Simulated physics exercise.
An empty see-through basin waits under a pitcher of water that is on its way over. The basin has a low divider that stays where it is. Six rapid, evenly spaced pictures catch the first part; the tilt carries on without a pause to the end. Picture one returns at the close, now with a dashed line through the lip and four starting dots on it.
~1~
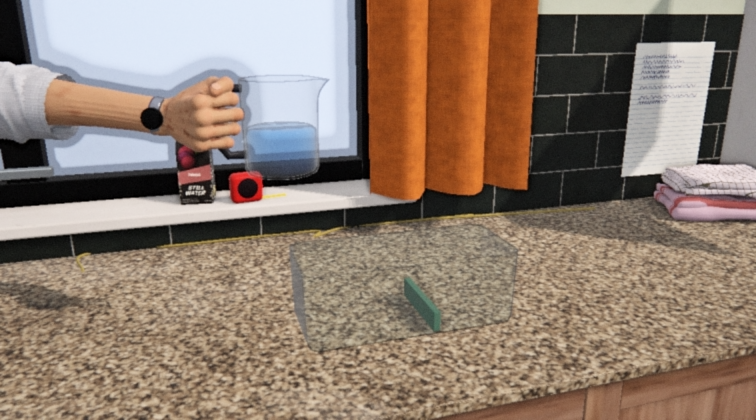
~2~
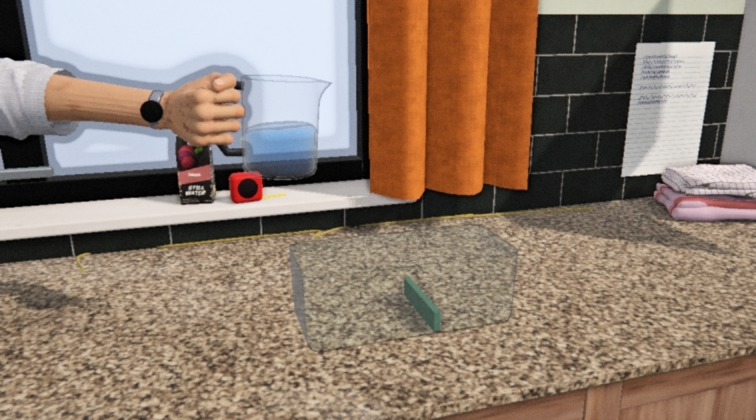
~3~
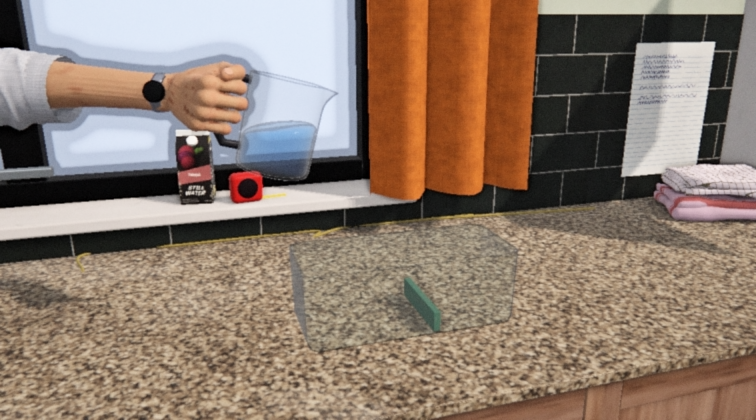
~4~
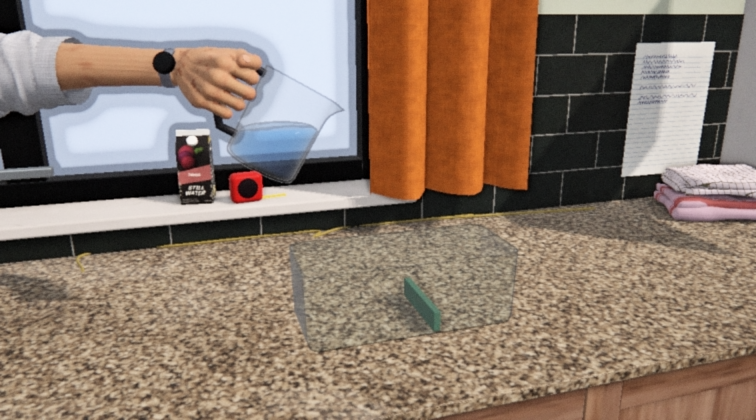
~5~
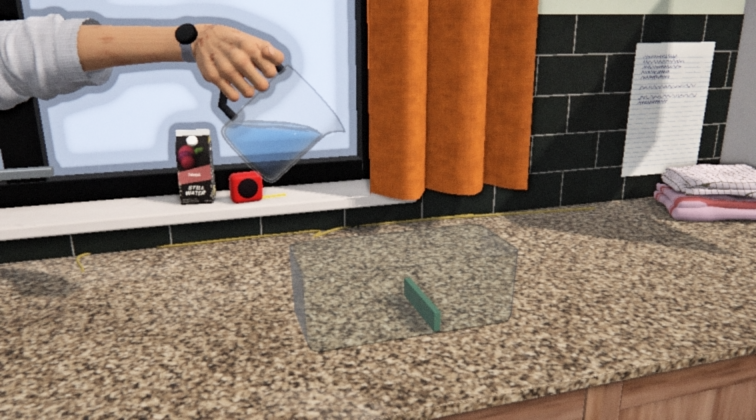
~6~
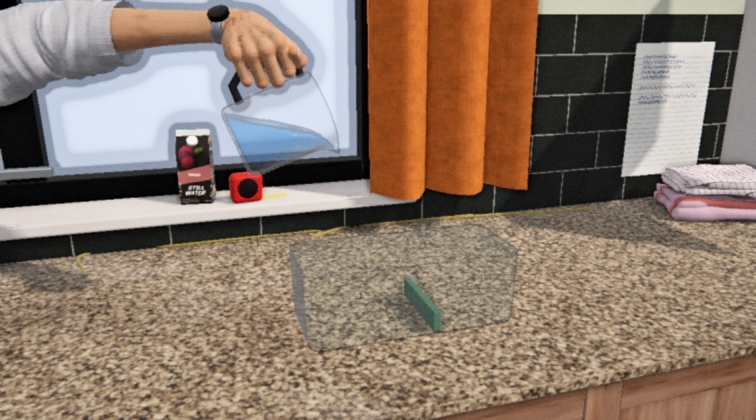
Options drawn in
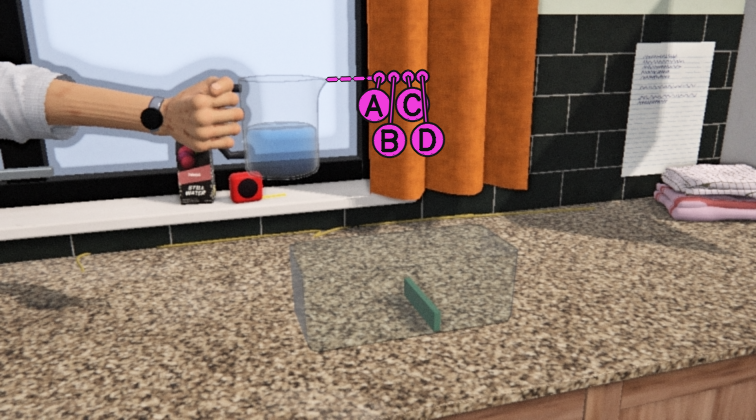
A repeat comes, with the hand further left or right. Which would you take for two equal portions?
Take A.
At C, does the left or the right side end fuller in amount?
The right one.
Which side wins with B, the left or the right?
More ends on the right.
On the marked copy, A at (379, 77); B at (393, 77); C at (408, 77); D at (422, 76).
Choosing A, about 58 % ends left of the wall and 39 % right of it; 3 % is lost outside.
Choosing B, about 16 % ends left of the wall and 80 % right of it; 4 % is lost outside.
Choosing C, about 14 % ends left of the wall and 78 % right of it; 8 % is lost outside.
Choosing D, about 21 % ends left of the wall and 70 % right of it; 8 % is lost outside.
